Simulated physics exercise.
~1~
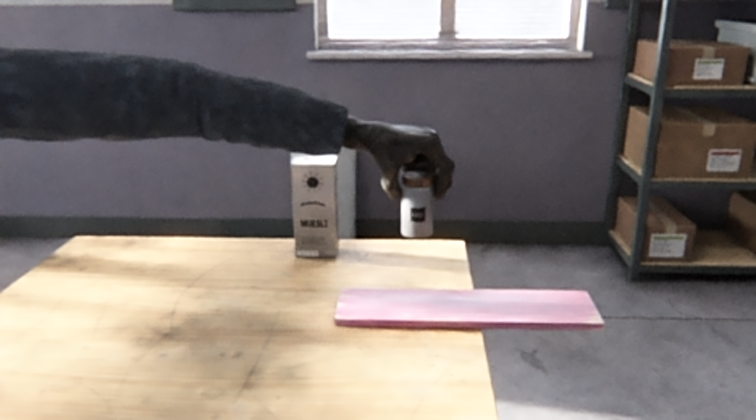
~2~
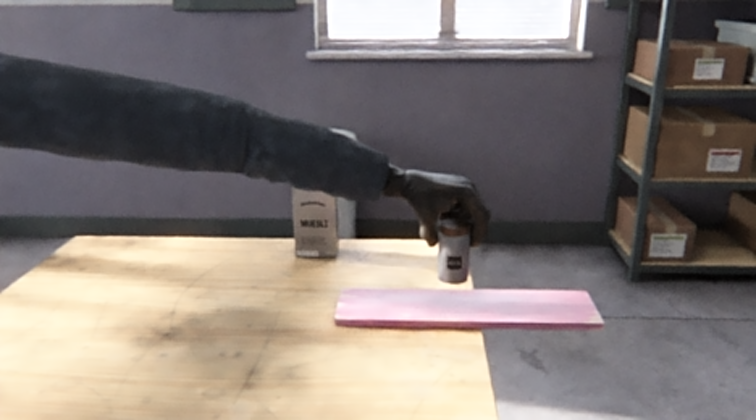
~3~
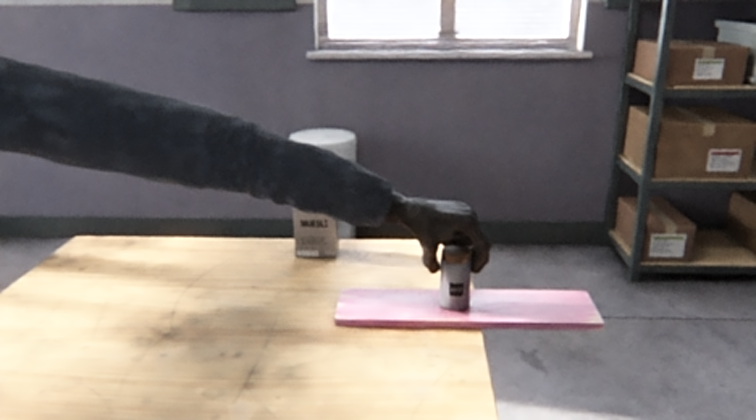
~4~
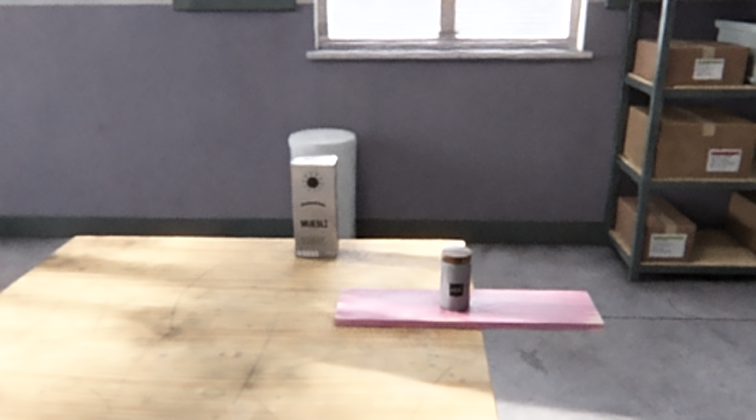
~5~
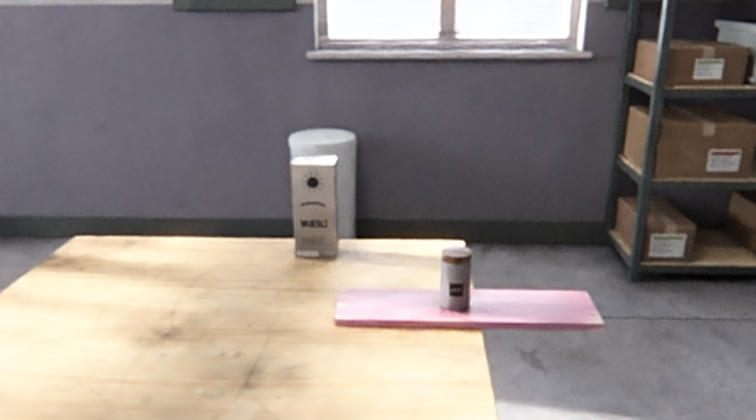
Grey shaker being lowered by a gloved hand onto a pink plank overhanging a wooden table, then standing upright as plank holds.
